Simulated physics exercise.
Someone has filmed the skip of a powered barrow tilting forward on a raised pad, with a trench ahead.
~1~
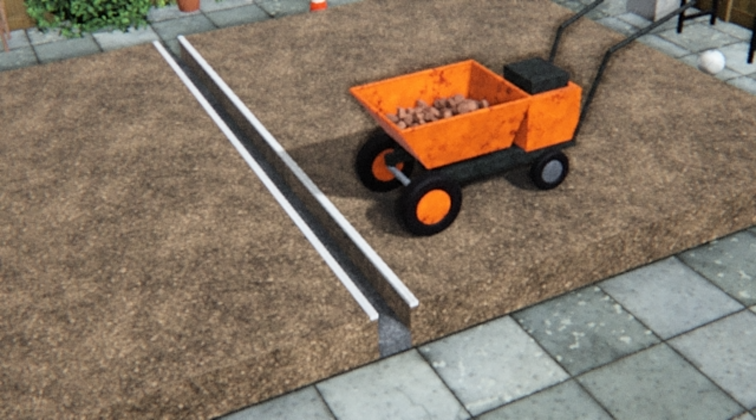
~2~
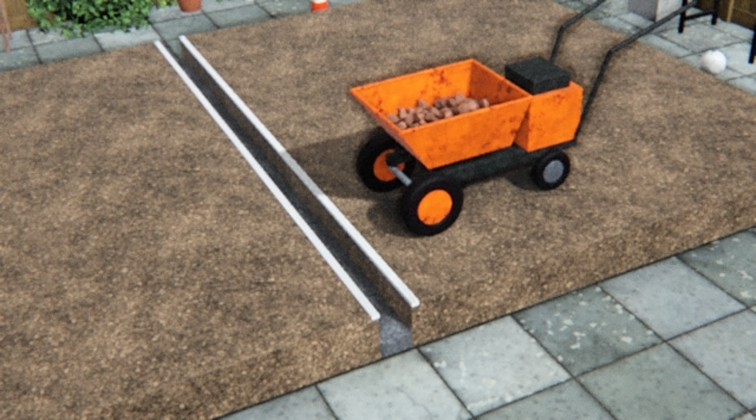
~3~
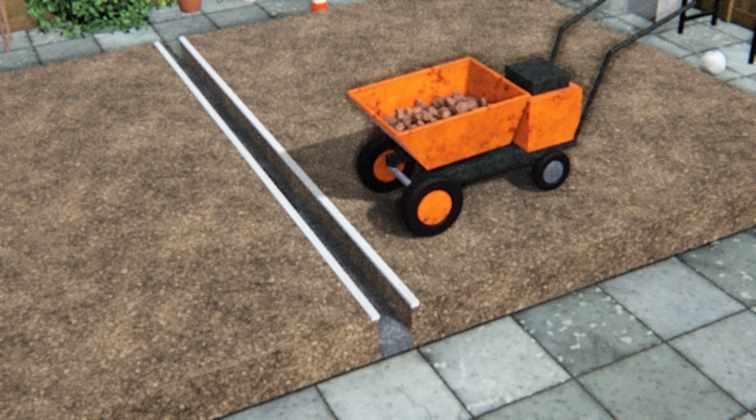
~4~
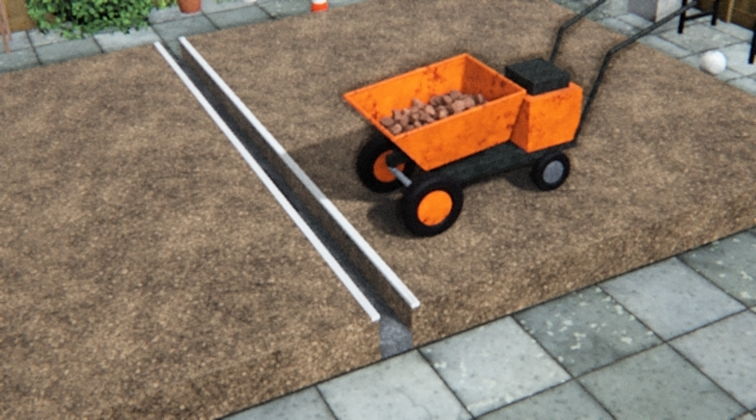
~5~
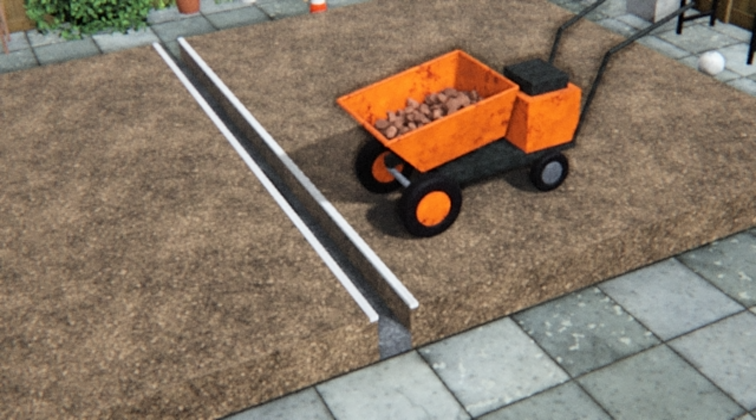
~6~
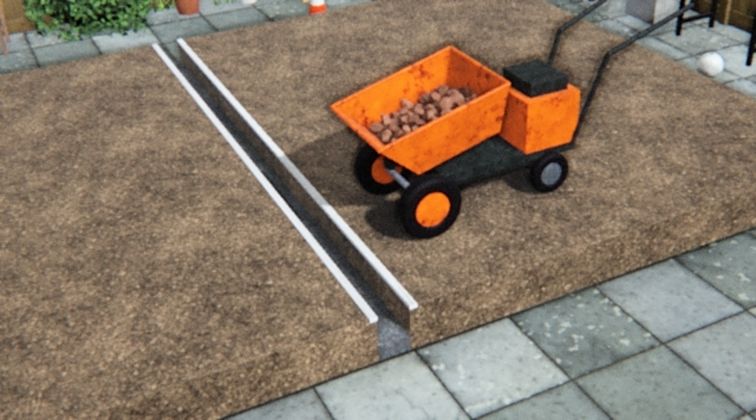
Orange skip of a powered barrow loaded with rubble tilting slightly forward on a raised brown pad beside a narrow trench.
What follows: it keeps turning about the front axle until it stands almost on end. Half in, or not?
In the trench: Only the smaller part.
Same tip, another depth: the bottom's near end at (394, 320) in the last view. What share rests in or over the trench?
Near 20 %.
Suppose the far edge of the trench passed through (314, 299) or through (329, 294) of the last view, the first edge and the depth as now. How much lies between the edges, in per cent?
Roughly 100 per cent, and 90 per cent.
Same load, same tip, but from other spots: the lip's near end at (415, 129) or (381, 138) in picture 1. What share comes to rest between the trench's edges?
The first gives 80 %, the second 0 %.
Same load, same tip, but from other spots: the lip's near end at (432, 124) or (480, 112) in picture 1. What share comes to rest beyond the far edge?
The first gives 0 %, the second 0 %.
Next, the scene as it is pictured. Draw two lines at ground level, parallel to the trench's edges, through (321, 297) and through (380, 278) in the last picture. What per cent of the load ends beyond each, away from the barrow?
The first gives 30 %, the second 80 %.
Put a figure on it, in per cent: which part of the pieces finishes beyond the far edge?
Roughly 60 in a hundred.
Shortly afterwards, skip tipped steeply; the whole lot in the skip.
Next, skip tipped right over; the bulk in the skip; only a few in or heaped over the trench; a little beyond it.
Some moments later, skip tipped right over; near a quarter in the skip; near a quarter in or heaped over the trench; near two thirds beyond it.
In the end, skip tipped right over; near a quarter in the skip; near a quarter in or heaped over the trench; near two thirds beyond it.
